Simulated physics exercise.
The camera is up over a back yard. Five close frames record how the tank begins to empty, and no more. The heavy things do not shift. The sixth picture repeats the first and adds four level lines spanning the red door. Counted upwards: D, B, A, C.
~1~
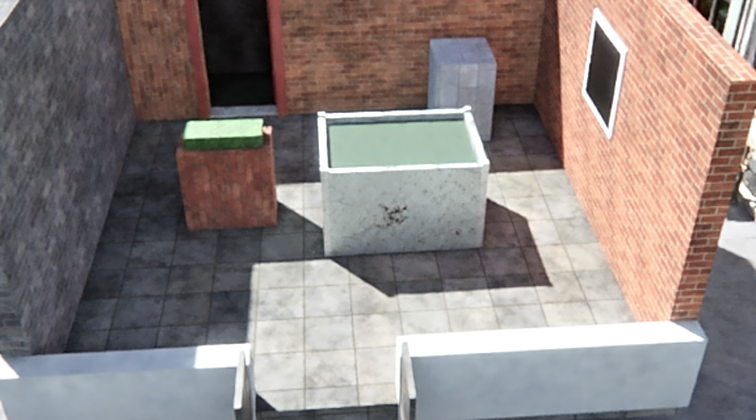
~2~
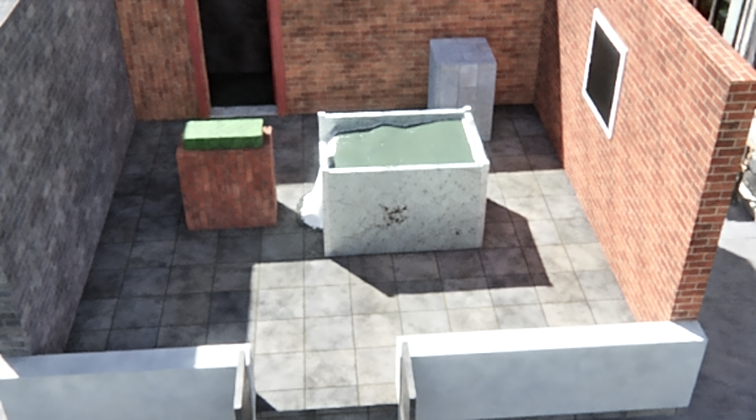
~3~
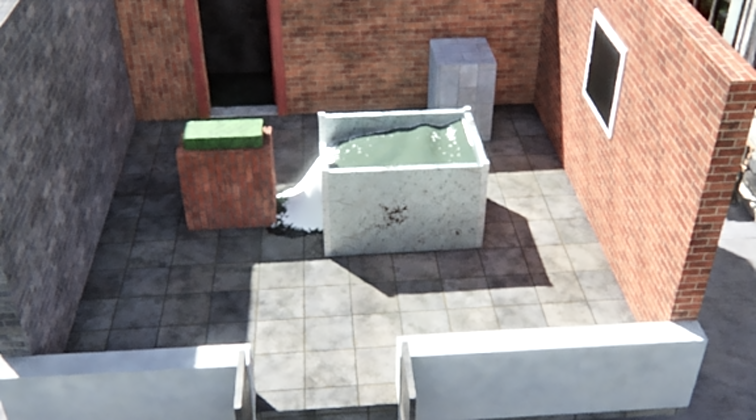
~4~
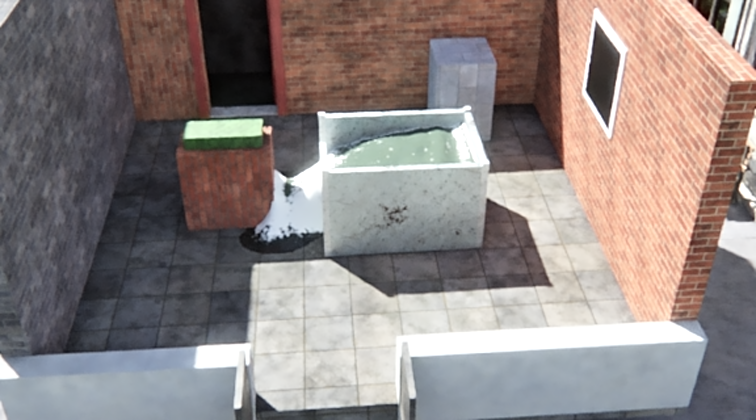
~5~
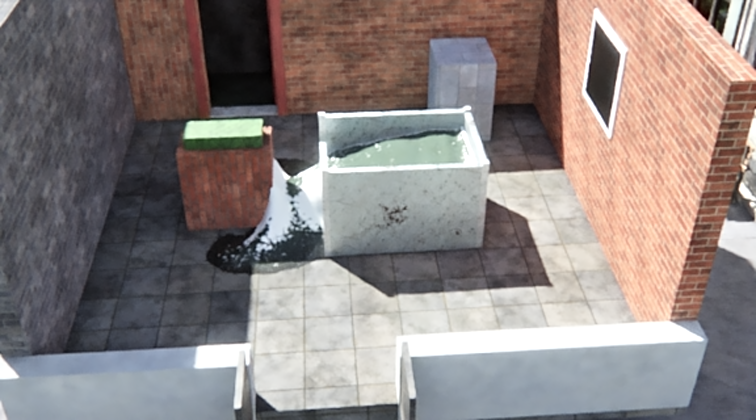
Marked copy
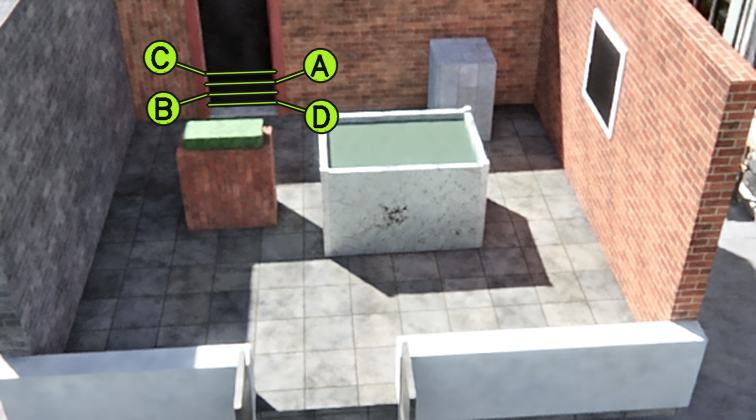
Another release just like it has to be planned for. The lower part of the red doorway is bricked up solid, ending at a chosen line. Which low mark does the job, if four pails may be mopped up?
Choose D.
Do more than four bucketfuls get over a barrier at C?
No.
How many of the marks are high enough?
All of them.
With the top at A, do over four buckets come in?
No, not at all.
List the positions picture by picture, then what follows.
Water in the tank at rest, its middle at (400, 146); foot of the red doorway at (244, 116); open gate at (324, 336), in the first frame.
In the second frame, 1 % of the ground under water, visible out to (315, 224).
In the third frame, 2 % of the ground under water, visible out to (276, 227).
In the fourth frame, 4 % of the ground under water, visible out to (253, 237).
In the fifth frame, 8 % of the ground under water, visible out to (222, 261).
In lime, A at (241, 83); B at (242, 93); C at (240, 72); D at (243, 103); from the bottom up D, B, A, C.
For mark A, nothing gets over.
For mark B, nothing gets over.
For mark C, nothing gets over.
For mark D, a bucket or two gets in.
